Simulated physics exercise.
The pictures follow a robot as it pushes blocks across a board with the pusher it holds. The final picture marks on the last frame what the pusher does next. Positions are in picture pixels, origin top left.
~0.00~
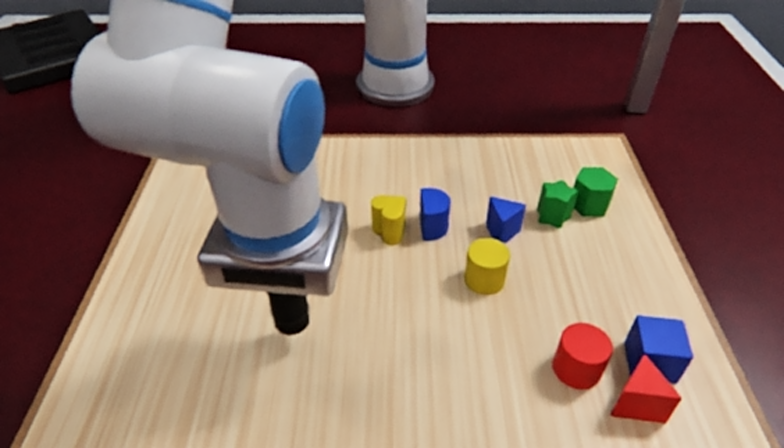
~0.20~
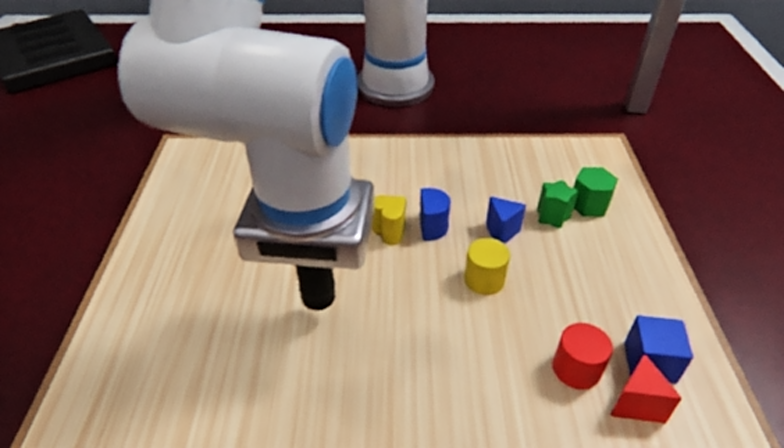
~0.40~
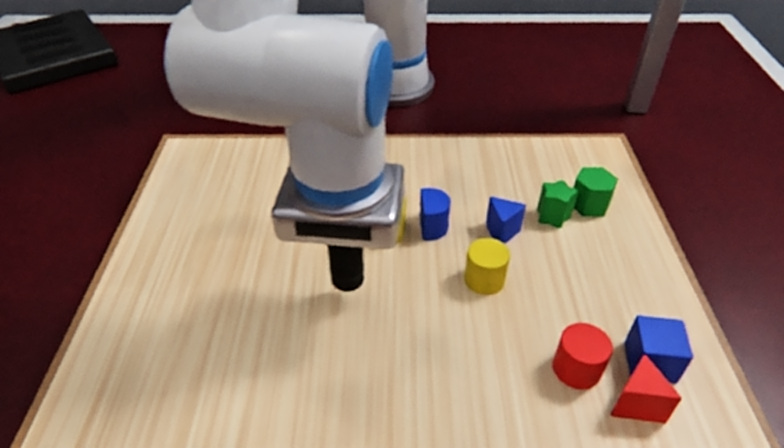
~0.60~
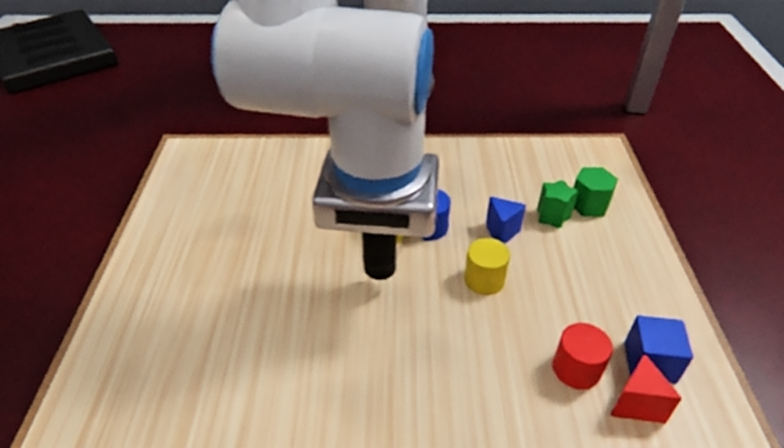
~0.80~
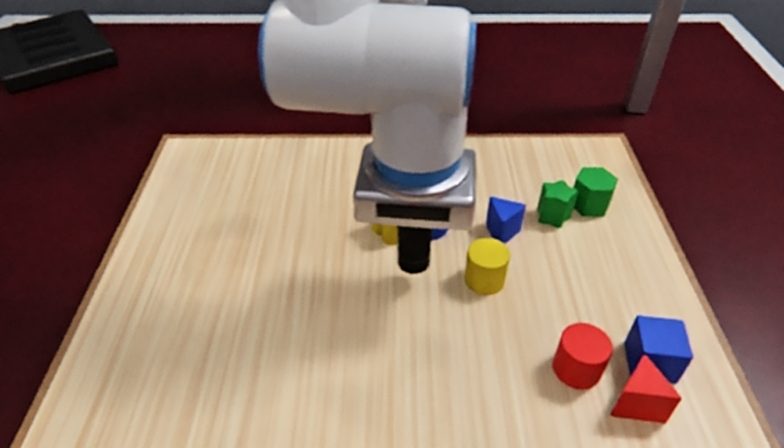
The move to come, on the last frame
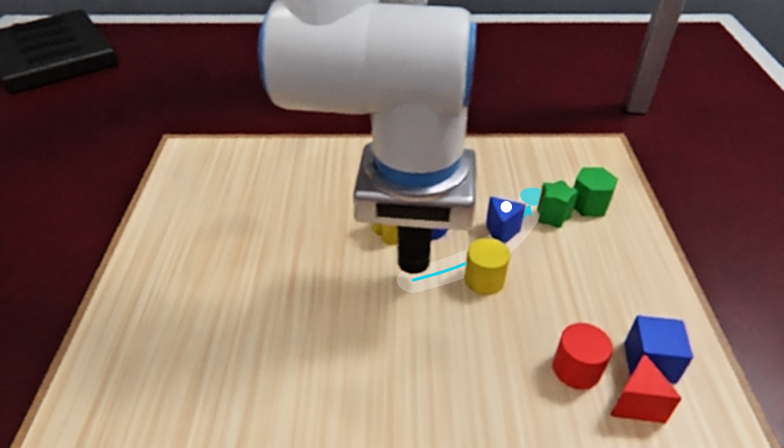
The clip opens on a white robot arm holding a black pusher over the left side of a wooden board, with red, blue, yellow and green blocks resting to its right. The arm glides rightward and slightly away, passing in front of yellow and blue blocks, and nears the yellow round block while every block stays still.
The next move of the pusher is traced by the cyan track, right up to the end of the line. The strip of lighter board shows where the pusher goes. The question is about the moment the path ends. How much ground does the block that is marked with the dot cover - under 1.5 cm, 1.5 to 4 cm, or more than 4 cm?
Over 4 cm.
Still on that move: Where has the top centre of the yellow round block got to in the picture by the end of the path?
Answer: (510, 251).
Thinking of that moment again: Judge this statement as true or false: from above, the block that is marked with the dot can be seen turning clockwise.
The claim does not hold.
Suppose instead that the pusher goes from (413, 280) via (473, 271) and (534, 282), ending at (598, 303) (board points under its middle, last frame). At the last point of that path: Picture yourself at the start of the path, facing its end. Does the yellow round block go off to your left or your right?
The yellow round block goes right.
Drawn move, from (413, 280) over (471, 261) and (513, 231) to (534, 197); the dot is on the blue triangular piece.
On the path given first. One third of the way, pusher at (474, 244); yellow round block at (506, 252).
Two thirds of the way, pusher at (516, 214); yellow round block at (510, 251); blue triangular piece at (521, 188), turned 65° anticlockwise.
At the end, pusher at (538, 180); yellow round block at (510, 251); blue triangular piece at (532, 155), turned 100° anticlockwise; green star block at (566, 186), turned 20° clockwise; green hexagonal block still.
